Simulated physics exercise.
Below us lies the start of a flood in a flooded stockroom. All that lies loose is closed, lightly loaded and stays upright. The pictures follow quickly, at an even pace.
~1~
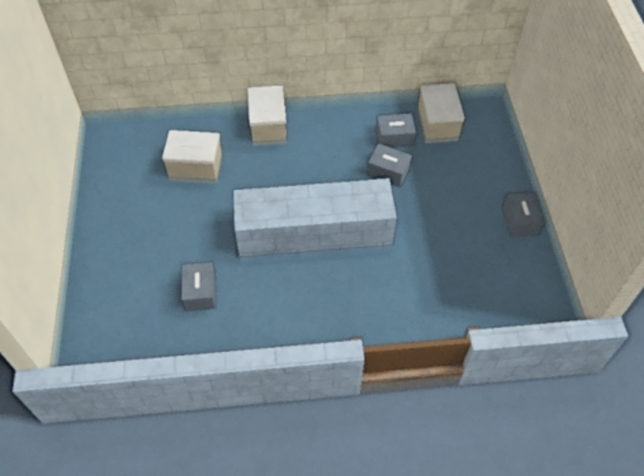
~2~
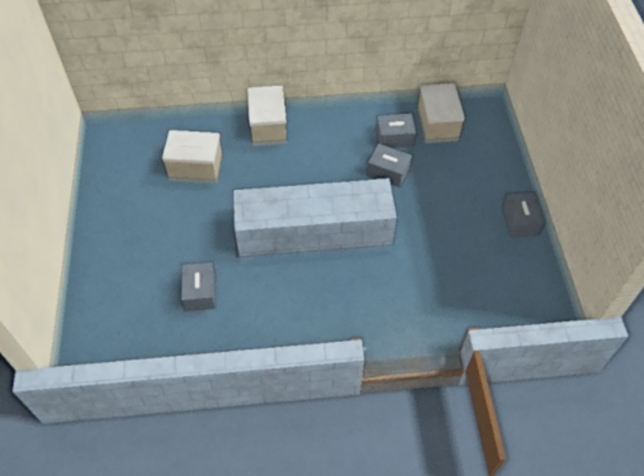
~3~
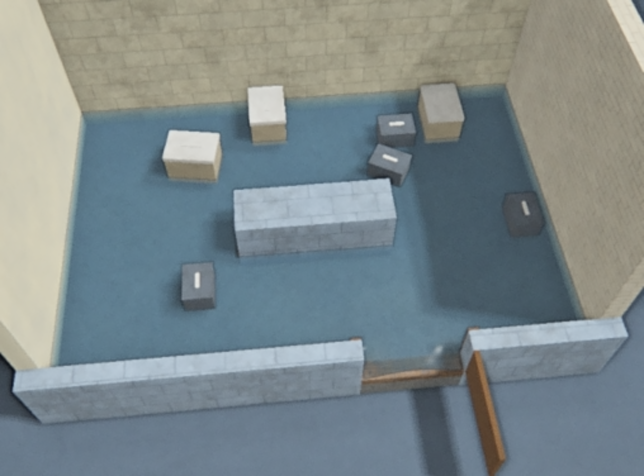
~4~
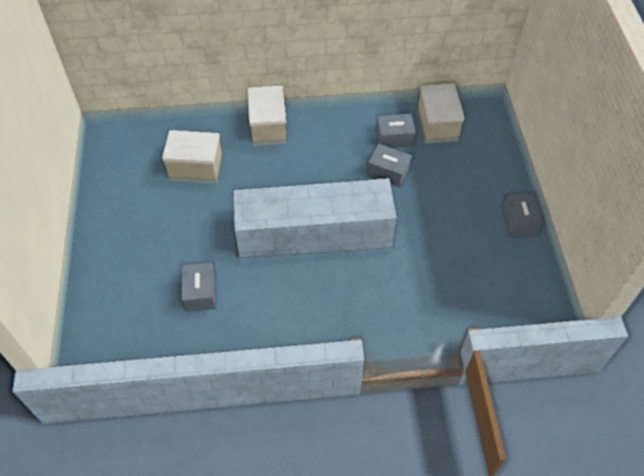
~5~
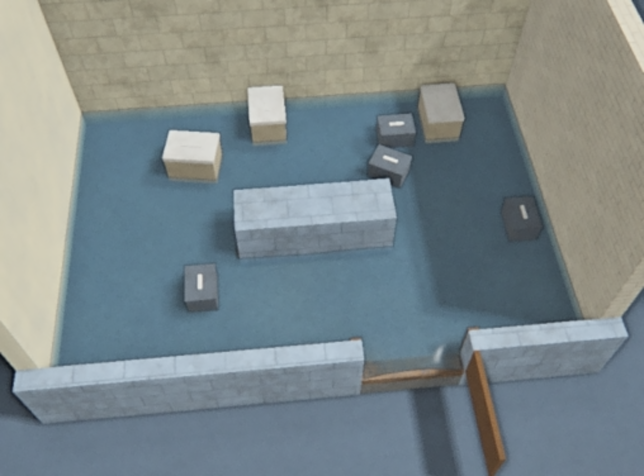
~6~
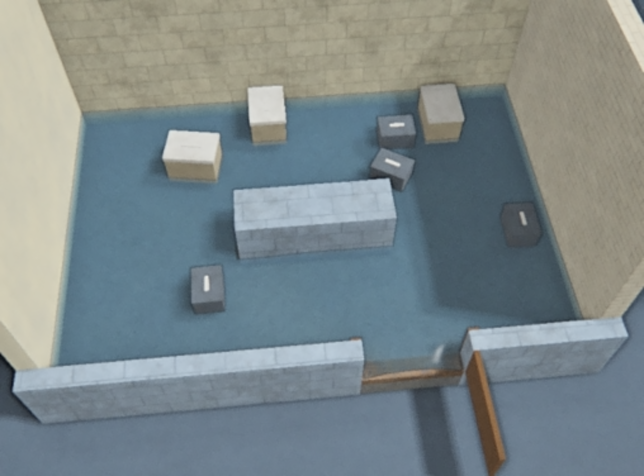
In a flooded stockroom, a wooden door in the front wall swung open, and then a few of the dark floating boxes drifted slightly while the pale boxes stayed where they were.
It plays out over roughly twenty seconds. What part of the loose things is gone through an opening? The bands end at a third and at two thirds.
Share: One to two thirds.
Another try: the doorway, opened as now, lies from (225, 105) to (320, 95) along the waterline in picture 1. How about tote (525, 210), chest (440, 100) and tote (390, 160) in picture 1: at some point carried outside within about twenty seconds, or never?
In that order: Inside, gone, gone.
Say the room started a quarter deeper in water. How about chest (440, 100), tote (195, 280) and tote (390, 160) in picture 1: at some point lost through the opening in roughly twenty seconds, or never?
As listed: Still in, out, yes.
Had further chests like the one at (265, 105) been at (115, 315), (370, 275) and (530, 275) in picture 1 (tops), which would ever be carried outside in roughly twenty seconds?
One after the other: Gone, through, yes.
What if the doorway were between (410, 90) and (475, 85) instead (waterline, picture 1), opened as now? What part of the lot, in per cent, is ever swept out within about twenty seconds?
Close to 90 %.
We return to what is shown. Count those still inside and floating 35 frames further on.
I count 4.
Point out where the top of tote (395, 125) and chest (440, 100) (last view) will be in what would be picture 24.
Near (442, 163) and (473, 131).
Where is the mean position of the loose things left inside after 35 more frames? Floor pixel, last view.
At about (365, 204).
A moment on, 0 of 7 are out; 7 afloat.
Next, 1 of 7 are out; 6 afloat.
Later, 3 of 7 are out; 4 afloat.
In the end, 3 of 7 are out; 4 afloat.
